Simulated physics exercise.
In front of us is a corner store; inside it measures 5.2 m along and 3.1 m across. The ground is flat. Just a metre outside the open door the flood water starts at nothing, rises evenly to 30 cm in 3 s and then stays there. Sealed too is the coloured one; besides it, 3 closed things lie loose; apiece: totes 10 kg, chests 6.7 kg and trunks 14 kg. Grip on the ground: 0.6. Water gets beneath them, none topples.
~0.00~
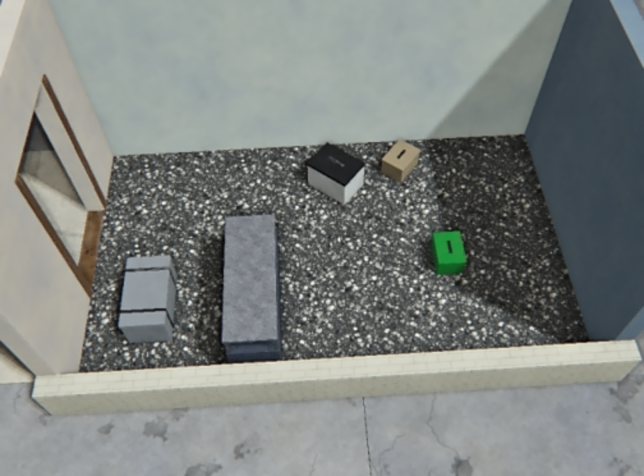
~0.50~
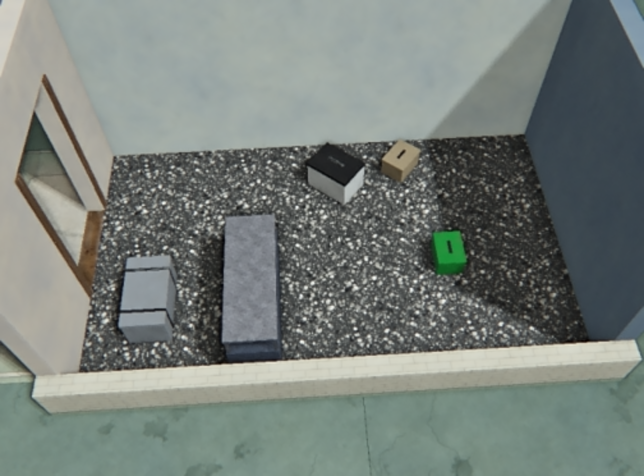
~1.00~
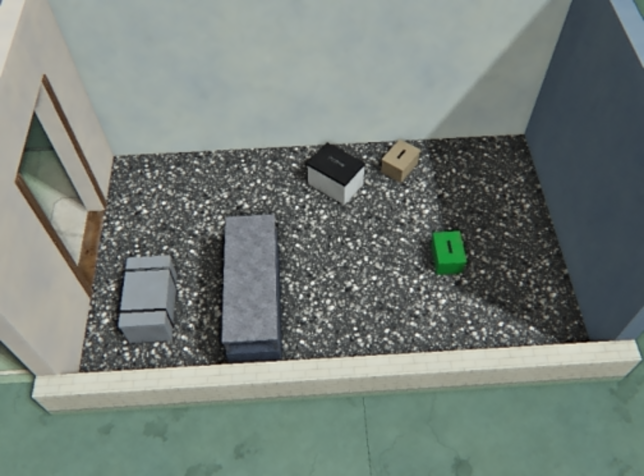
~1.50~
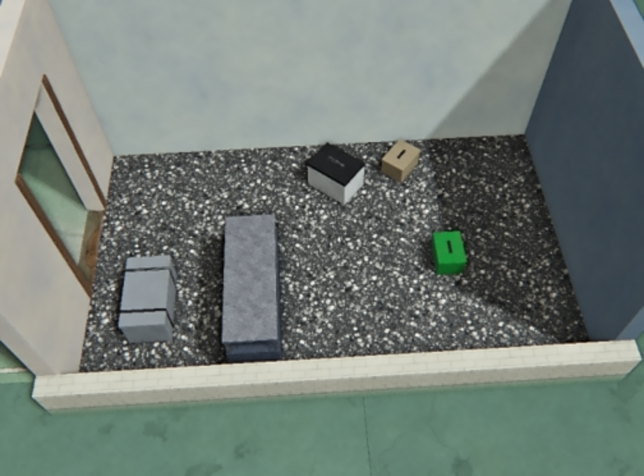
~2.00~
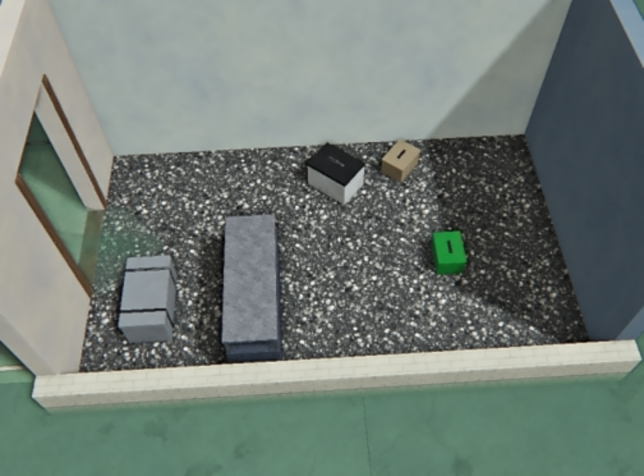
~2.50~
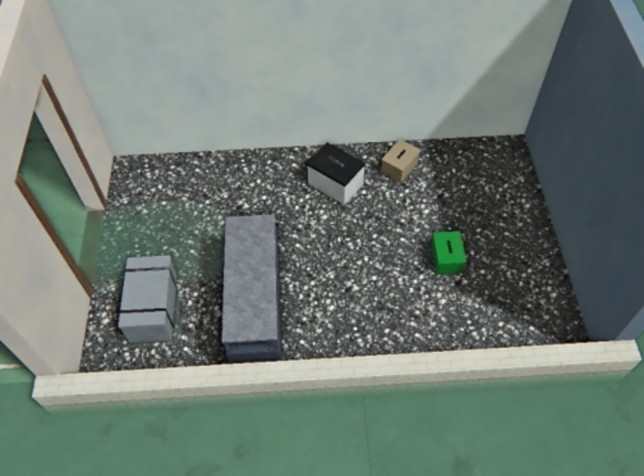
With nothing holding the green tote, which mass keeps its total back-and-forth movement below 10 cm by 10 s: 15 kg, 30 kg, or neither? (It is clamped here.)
Both masses succeed.
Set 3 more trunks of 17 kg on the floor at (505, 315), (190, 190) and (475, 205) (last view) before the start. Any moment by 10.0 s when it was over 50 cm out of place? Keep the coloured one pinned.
Taking them in turn, the first is beyond the line, the second beyond the line and the third beyond the line.
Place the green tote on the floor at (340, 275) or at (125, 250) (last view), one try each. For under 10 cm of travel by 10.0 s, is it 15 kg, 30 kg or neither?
Trial 1 - the lower mass works; trial 2 - no option succeeds.
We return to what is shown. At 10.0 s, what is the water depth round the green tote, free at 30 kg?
Close to 7 cm deep.
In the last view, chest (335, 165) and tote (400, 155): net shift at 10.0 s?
Respectively 200 and 250 centimetres.
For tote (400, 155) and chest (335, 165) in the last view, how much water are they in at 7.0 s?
Depth approx. 16 cm / 15 cm.
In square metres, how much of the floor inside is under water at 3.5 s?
6.5 m2.
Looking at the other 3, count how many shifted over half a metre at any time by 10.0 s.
I make it 3.
After 3.5 s the green tote would be 0 cm from its start with 15 kg and 0 cm from its start with 30 kg; 0 cm of water round it then.
After 4.5 s the green tote would be 0 cm from its start with 15 kg and 0 cm from its start with 30 kg; 2 cm of water round it then.
After 7.0 s the green tote would be 0 cm from its start with 15 kg and 0 cm from its start with 30 kg; 3 cm of water round it then.
After 10.0 s the green tote would be 0 cm from its start with 15 kg and 0 cm from its start with 30 kg; 7 cm of water round it then.
